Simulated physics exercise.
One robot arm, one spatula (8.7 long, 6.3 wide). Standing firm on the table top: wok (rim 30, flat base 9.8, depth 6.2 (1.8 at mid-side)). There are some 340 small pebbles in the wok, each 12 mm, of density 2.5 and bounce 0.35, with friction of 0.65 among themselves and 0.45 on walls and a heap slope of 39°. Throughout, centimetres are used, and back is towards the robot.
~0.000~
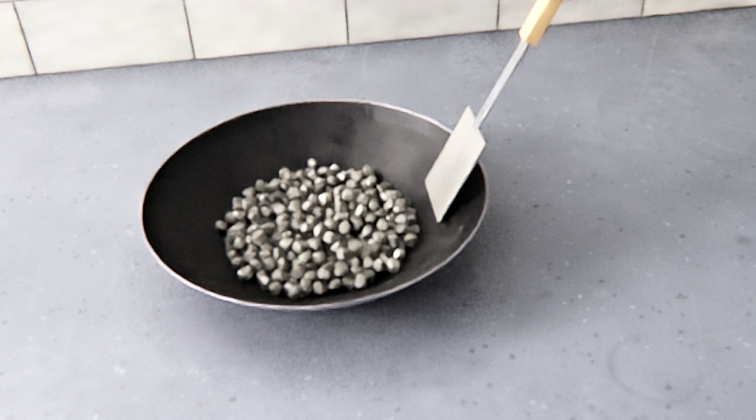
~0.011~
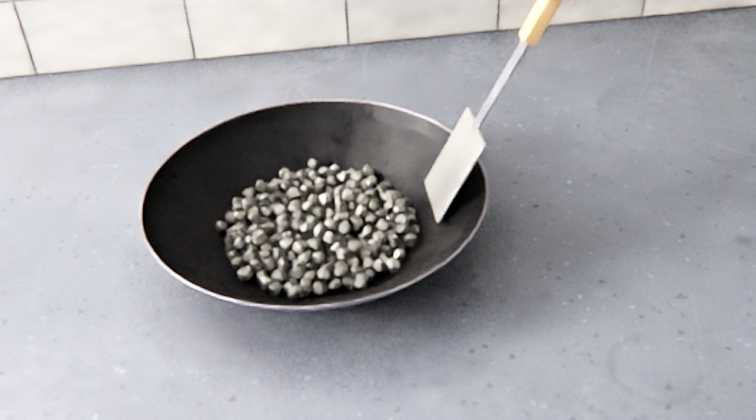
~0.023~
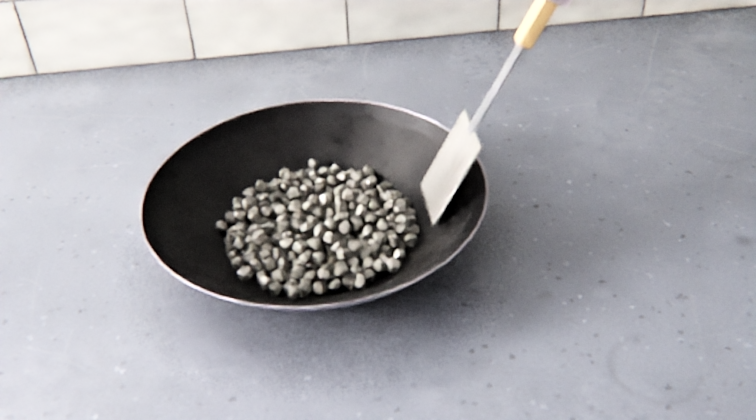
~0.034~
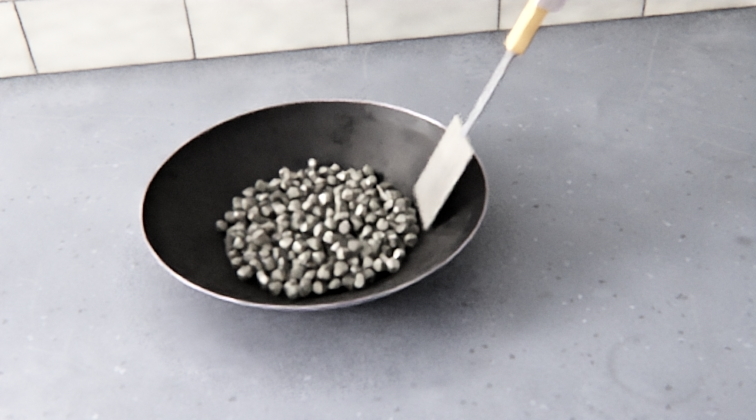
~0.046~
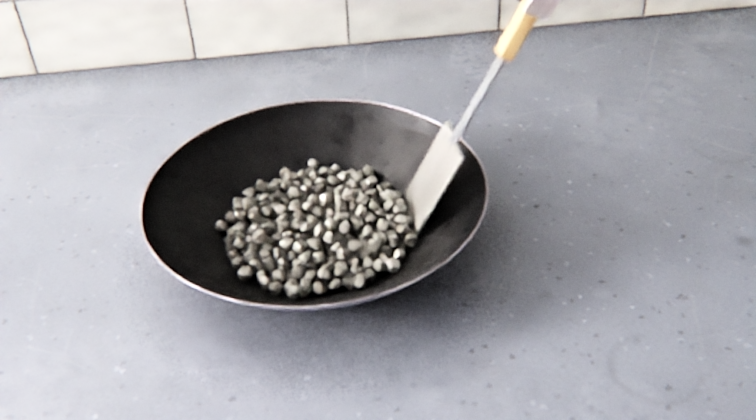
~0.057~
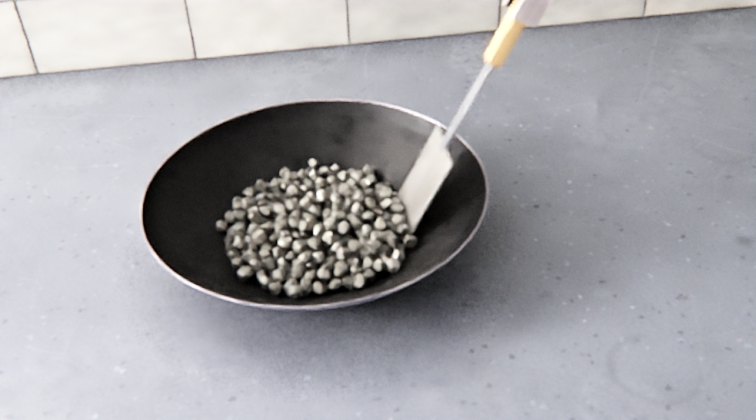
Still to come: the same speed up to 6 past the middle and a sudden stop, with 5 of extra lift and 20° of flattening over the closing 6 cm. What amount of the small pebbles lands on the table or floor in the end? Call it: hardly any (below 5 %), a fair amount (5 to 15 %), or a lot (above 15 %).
Hardly any.
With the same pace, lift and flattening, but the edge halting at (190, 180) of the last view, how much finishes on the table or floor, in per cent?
Approximately 15 per cent, I reckon.
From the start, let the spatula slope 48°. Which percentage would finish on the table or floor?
Then roughly 0 percent.
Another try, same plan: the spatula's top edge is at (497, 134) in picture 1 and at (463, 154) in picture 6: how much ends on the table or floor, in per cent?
Some 5 percent ends up on the table or floor.
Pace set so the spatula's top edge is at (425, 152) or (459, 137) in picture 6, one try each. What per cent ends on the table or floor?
Roughly 10 and 0 percent.
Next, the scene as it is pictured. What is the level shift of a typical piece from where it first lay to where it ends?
The figure is about 5 cm.
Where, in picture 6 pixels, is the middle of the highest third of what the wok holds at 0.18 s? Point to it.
I'd put it somewhere near (228, 219).
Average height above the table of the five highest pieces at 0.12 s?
Around 5 cm above the table.
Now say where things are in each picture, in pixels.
Spatula top edge at (477, 125), sloping 63°; upper third of the load around (320, 217), from x 220 to 415, top at y 165; 344 in the wok, in the first frame.
Spatula top edge at (477, 125), sloping 63°; upper third of the load around (320, 217), from x 220 to 415, top at y 165, in the second frame.
Spatula top edge at (473, 128), sloping 63°; upper third of the load around (320, 217), from x 220 to 415, top at y 165, in the third frame.
Spatula top edge at (465, 133), sloping 63°; upper third of the load around (320, 217), from x 220 to 415, top at y 165, in the fourth frame.
Spatula top edge at (455, 139), sloping 63°; upper third of the load around (320, 217), from x 220 to 410, top at y 165, in the fifth frame.
Spatula top edge at (445, 144), sloping 63°; upper third of the load around (320, 215), from x 220 to 410, top at y 165; 344 in the wok, in the sixth frame.
After 0.12 s, sloping 63°, highest piece 5 above the table; 344 in the wok.
After 0.18 s, sloping 56°, highest piece 7 above the table; 344 in the wok.
After 0.41 s, sloping 43°, highest piece 8 above the table; 342 in the wok, 1 on the table or floor, 1 on the blade or in flight.
After 1.46 s, sloping 43°, highest piece 7 above the table; 341 in the wok, 3 on the table or floor.
At rest, 341 in the wok, 3 on the table or floor. That is 1 % on the table or floor.
